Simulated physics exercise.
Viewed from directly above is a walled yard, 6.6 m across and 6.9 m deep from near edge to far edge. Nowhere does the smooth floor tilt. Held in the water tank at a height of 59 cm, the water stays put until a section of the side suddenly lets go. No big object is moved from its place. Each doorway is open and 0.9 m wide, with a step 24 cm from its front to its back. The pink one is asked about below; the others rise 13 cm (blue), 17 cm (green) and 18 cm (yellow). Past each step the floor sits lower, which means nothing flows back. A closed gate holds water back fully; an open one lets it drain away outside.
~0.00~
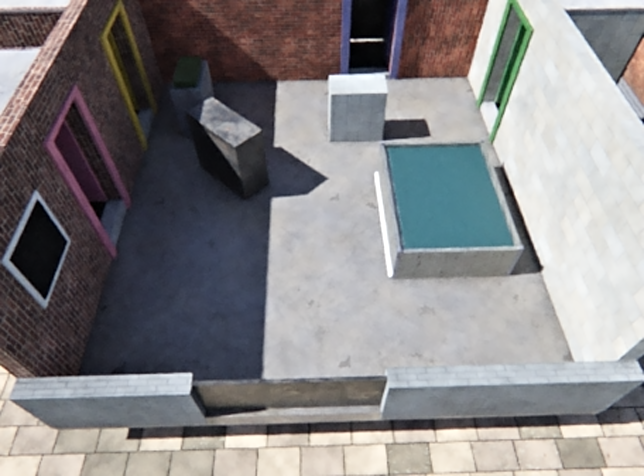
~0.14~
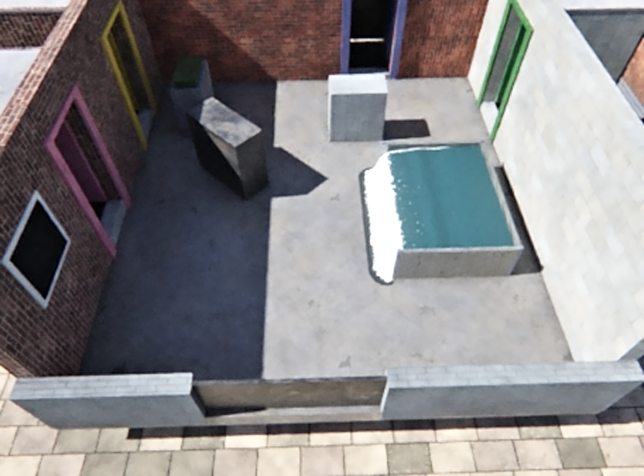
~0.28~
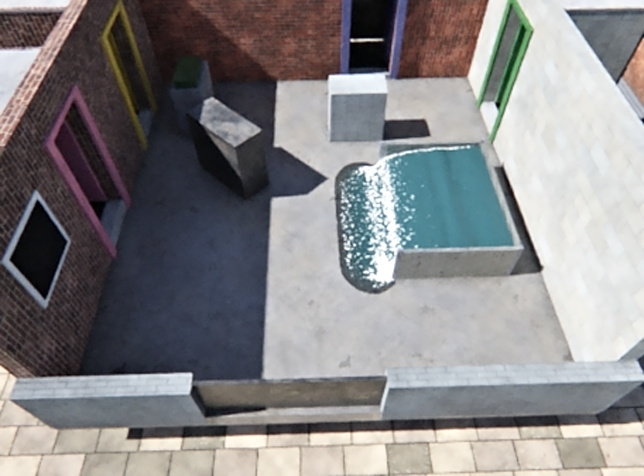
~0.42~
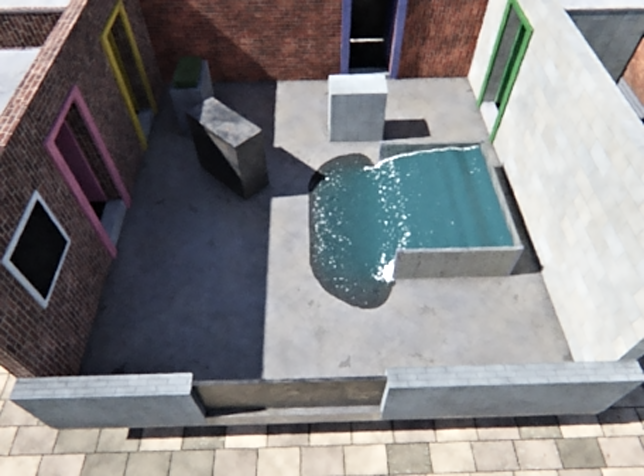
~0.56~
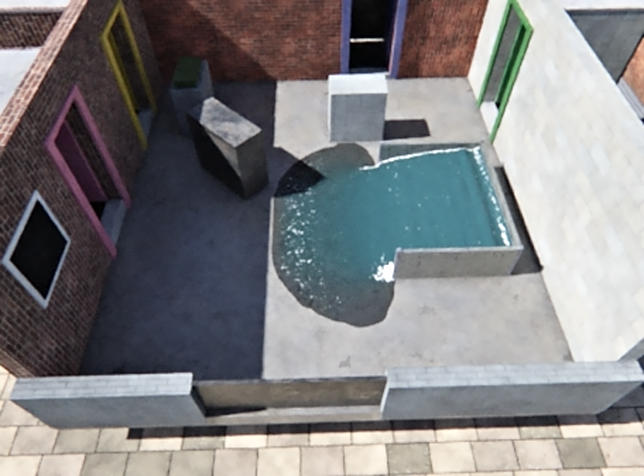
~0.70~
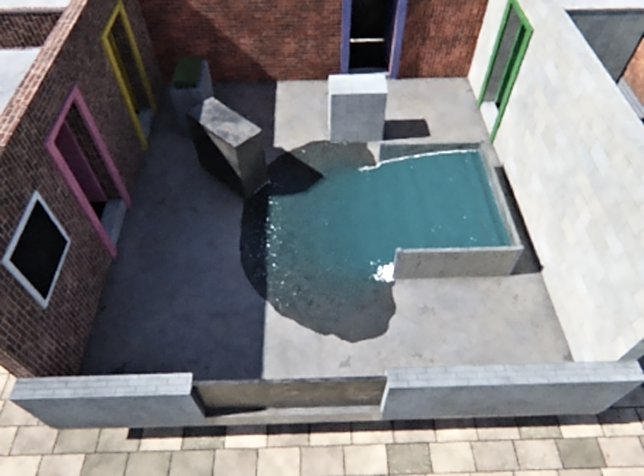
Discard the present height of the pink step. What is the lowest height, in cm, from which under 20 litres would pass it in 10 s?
22 cm.
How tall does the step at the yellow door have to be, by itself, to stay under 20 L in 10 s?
At yellow, about 9.5 cm.
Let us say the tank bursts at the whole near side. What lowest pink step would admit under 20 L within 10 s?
In that case about 6.5 cm.
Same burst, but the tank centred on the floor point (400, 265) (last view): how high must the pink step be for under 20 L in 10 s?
A minimum of about 23 cm.
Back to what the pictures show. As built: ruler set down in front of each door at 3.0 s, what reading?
In cm: Blue 0, pink 20, green 0, yellow 9.
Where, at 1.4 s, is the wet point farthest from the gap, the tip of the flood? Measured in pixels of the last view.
Look about (109, 272) in the last picture.
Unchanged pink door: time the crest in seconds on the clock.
Peak time: Around 1.6 s.
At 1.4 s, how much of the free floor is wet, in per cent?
Wet share: Around 35 %.
After 1.4 s water covers 35 % of the floor, deepest (32 cm) near (267, 192); 17 cm at the pink door, 0 litres in over its 24 cm step.
After 3.0 s water covers 55 % of the floor, deepest (38 cm) near (71, 402); 20 cm at the pink door, 11 litres in over its 24 cm step.
After 10.0 s water covers 95 % of the floor, deepest (12 cm) near (500, 179); 5 cm at the pink door, 12 litres in over its 24 cm step.
At the pink door as built, the water arrived by 1.3 s and peaked near 30 cm at 1.6 s.
Run again over the same 10 s with other heights there, 40 litres in over 19 cm, 8 litres over 25.5 cm. The limit of 20 litres is kept from about 22 cm up.
